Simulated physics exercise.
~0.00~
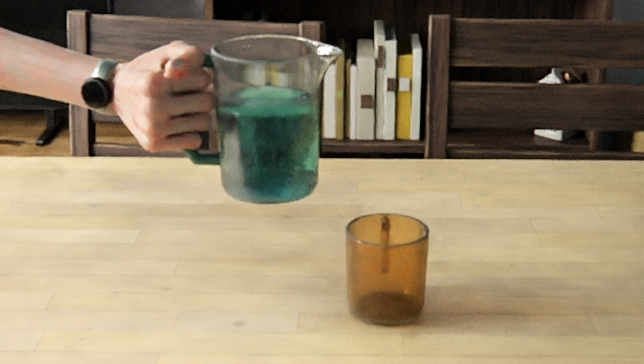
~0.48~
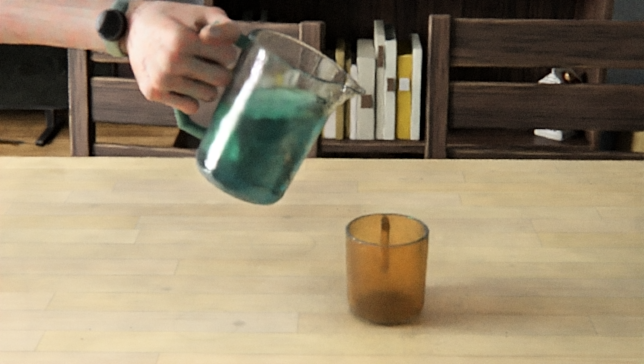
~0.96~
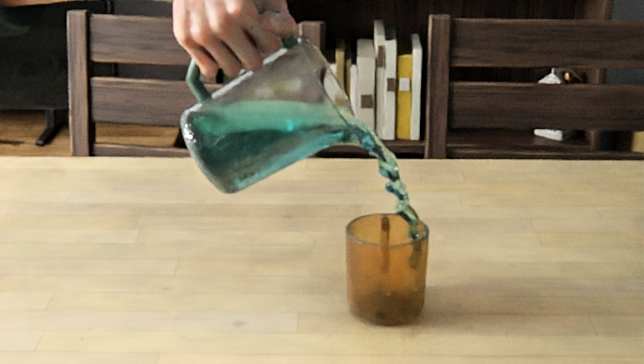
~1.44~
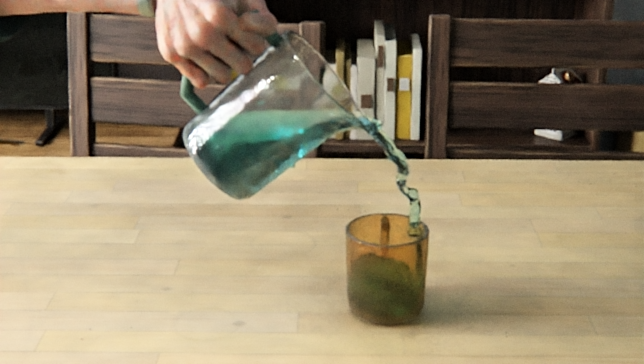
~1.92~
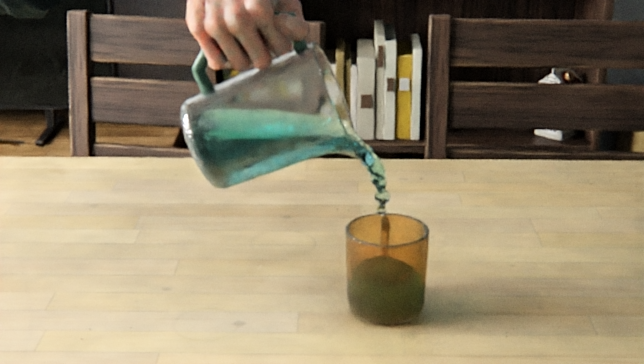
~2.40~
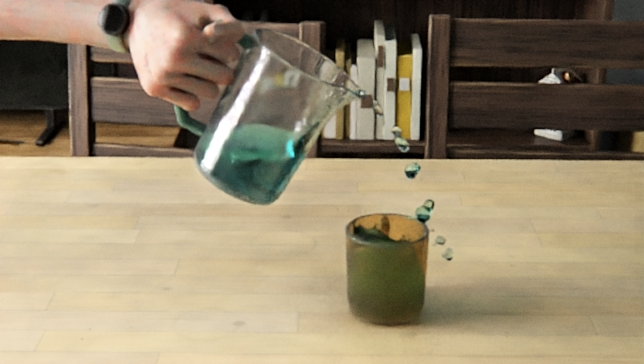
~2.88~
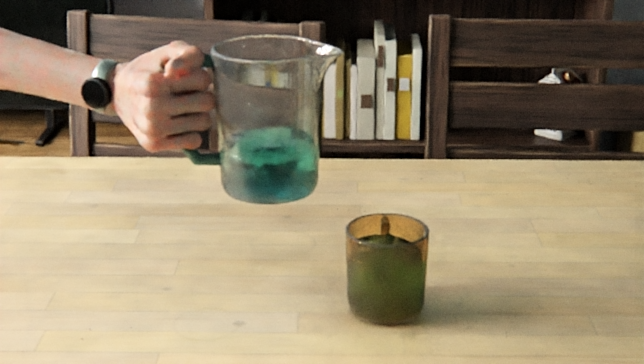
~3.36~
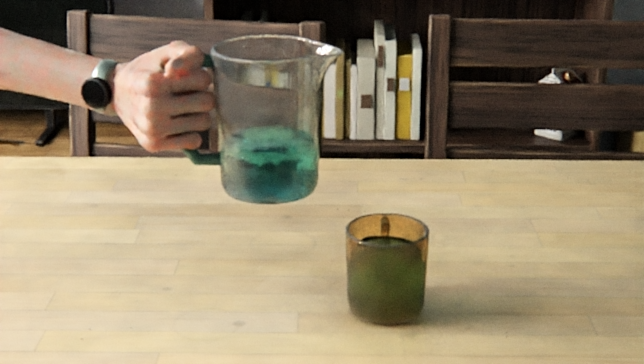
A hand wearing a dark watch reaches in from the left, holding a clear jug of teal liquid above and beside an empty amber mug on a pale wooden table, seen from the front with dark chairs and books behind. The jug tips to the right, and a twisting stream falls into the mug. It eases back slightly, then leans further as the mug keeps filling and darkens to green. The jug swings back towards level, and the stream breaks into scattered drops. Finally, the jug is held upright with less liquid, beside the nearly full mug.
